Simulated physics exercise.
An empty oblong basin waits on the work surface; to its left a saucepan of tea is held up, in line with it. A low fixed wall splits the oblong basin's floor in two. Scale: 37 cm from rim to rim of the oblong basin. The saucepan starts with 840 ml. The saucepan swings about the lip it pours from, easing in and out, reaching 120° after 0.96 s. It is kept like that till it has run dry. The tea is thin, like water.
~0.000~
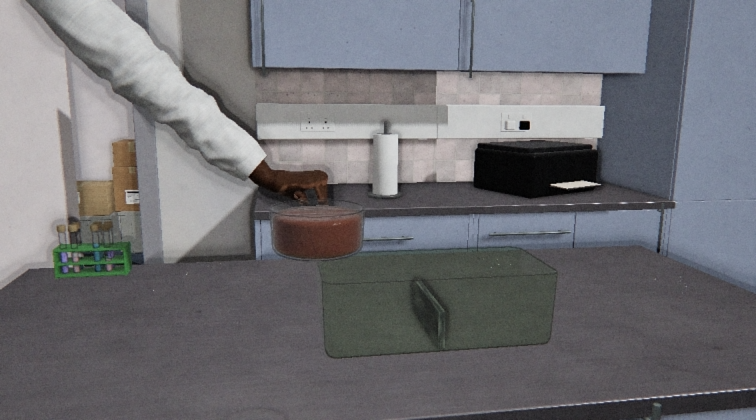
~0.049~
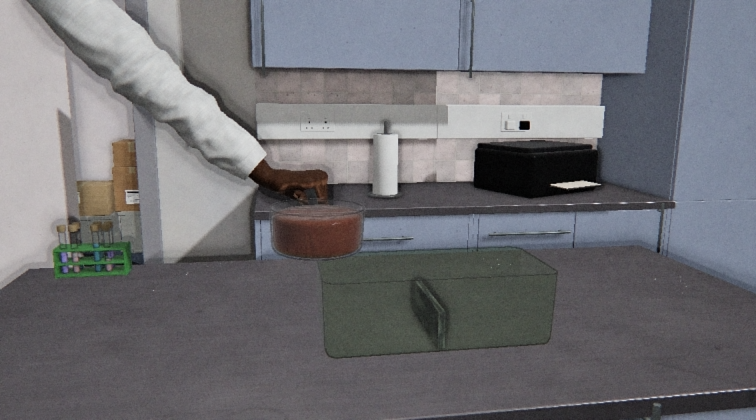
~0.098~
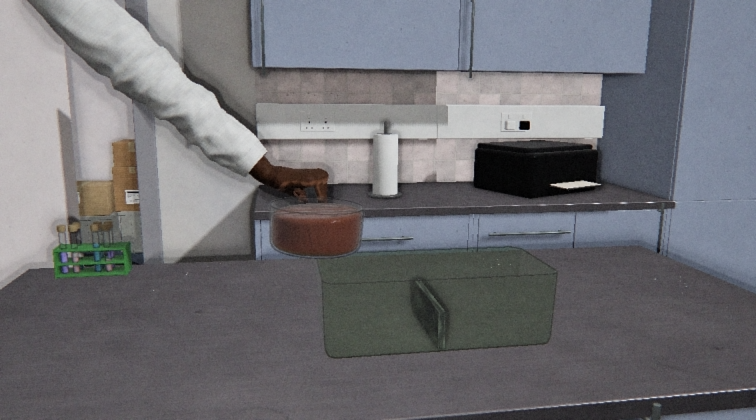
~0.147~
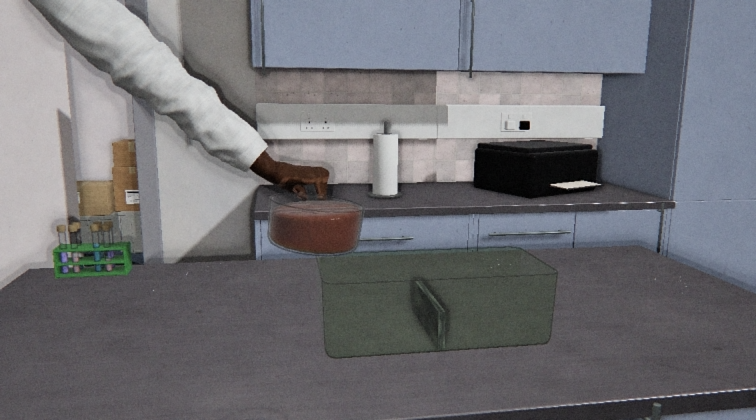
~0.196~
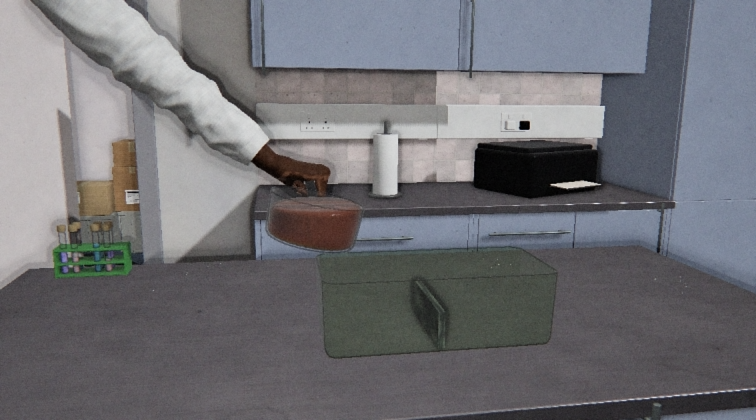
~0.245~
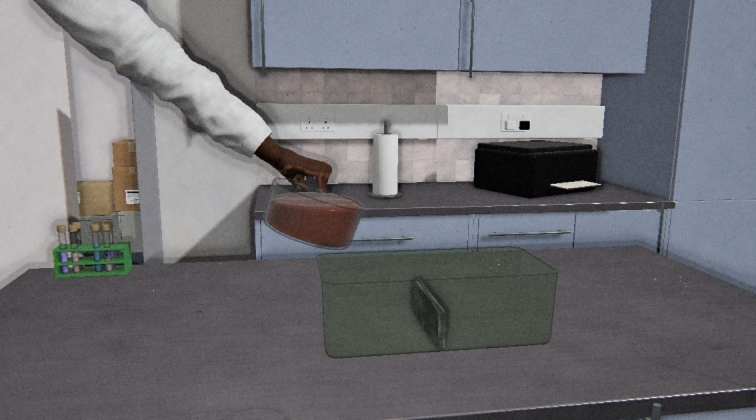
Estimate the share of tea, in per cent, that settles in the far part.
Roughly 51 per cent is past the wall.
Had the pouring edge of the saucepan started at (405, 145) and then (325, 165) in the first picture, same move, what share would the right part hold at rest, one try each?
First 90, then 5 per cent.
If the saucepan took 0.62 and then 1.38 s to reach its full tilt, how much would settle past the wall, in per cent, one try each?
First 55, then 35 per cent.
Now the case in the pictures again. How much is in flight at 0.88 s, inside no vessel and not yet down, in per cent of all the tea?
Some 8 per cent.
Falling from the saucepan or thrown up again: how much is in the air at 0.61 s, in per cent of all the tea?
Some 44 per cent.
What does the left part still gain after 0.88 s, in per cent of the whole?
Some 10 per cent.
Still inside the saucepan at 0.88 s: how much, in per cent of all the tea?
Some 2 per cent.
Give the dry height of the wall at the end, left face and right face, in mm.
Some 46 mm on the left and 46 mm on the right.
After 0.61 s the tilt is 85° and 37 per cent is still to pour, 18 is left of the wall and 0 right of it.
After 0.88 s the tilt is 118° and 2 per cent is still to pour, 38 is left of the wall and 52 right of it.
After 1.16 s the tilt is 120° and 0 per cent is still to pour, 48 is left of the wall and 51 right of it.
After 1.46 s the tilt is 120° and 0 per cent is still to pour, 48 is left of the wall and 51 right of it.
In the end 48 per cent lies left of the wall, 51 right of it and 2 outside.
